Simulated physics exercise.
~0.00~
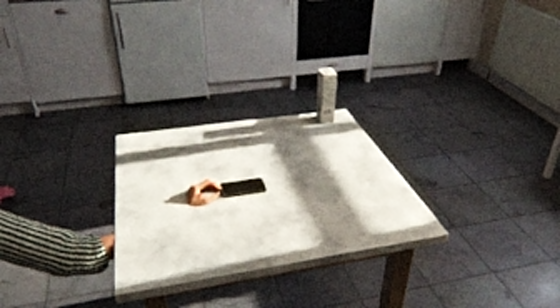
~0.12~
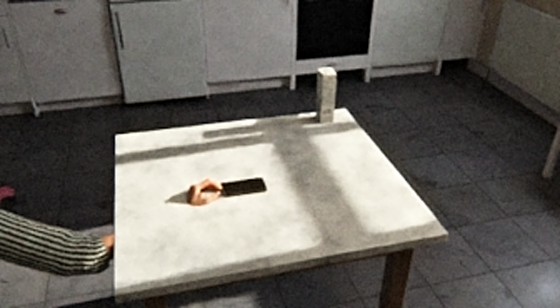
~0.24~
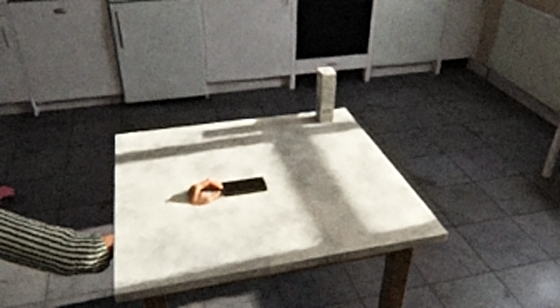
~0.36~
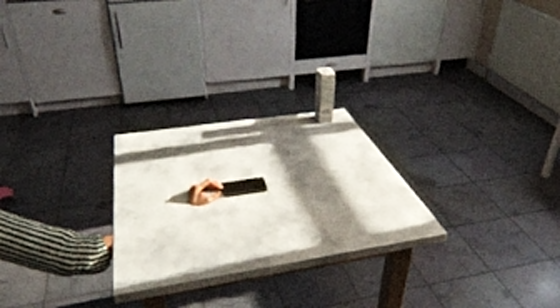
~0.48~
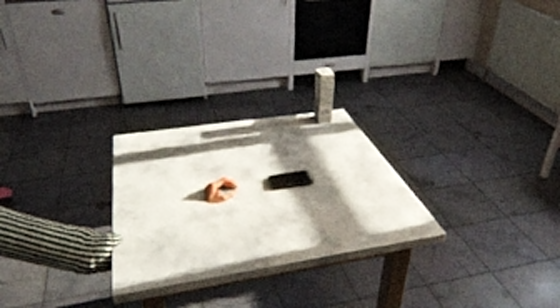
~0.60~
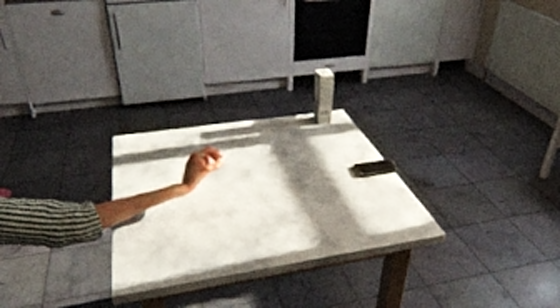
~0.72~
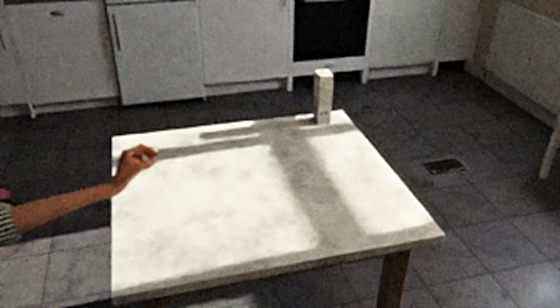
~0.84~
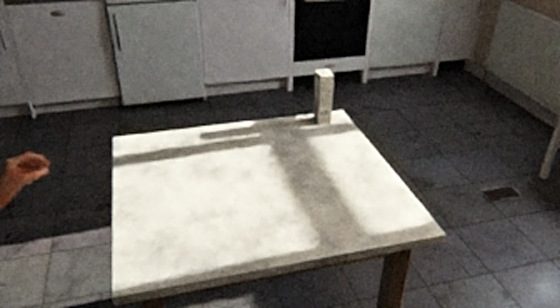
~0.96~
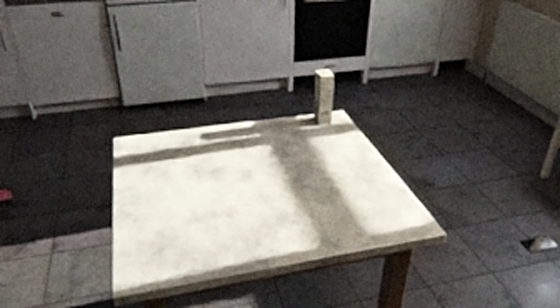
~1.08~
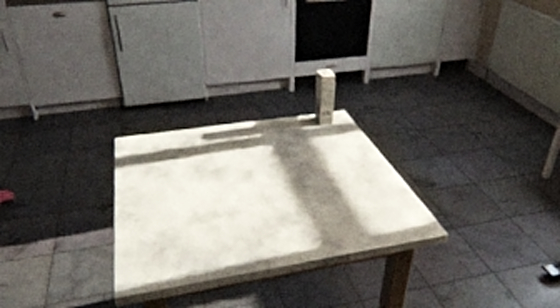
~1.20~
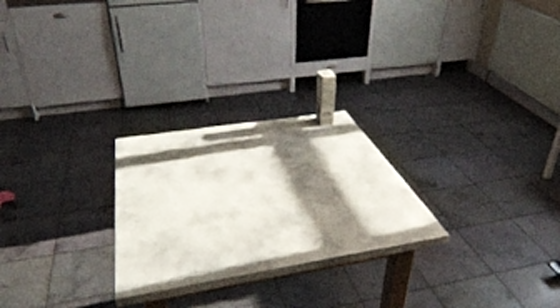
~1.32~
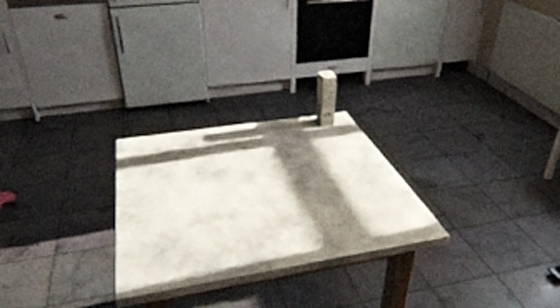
In a dim kitchen with white cabinets, patches of sunlight fall across a pale table where a black phone lies near the middle and a white carton stands at the back edge. A hand, its arm in a striped sleeve reaching in from the left, rests against the phone. The hand shoves it to the right, lets go and draws back. The phone slides across the table top, passes over the right edge and drops. It travels on across the dark tiled floor toward the lower right, coming to rest at the edge of view, while the carton stays standing.
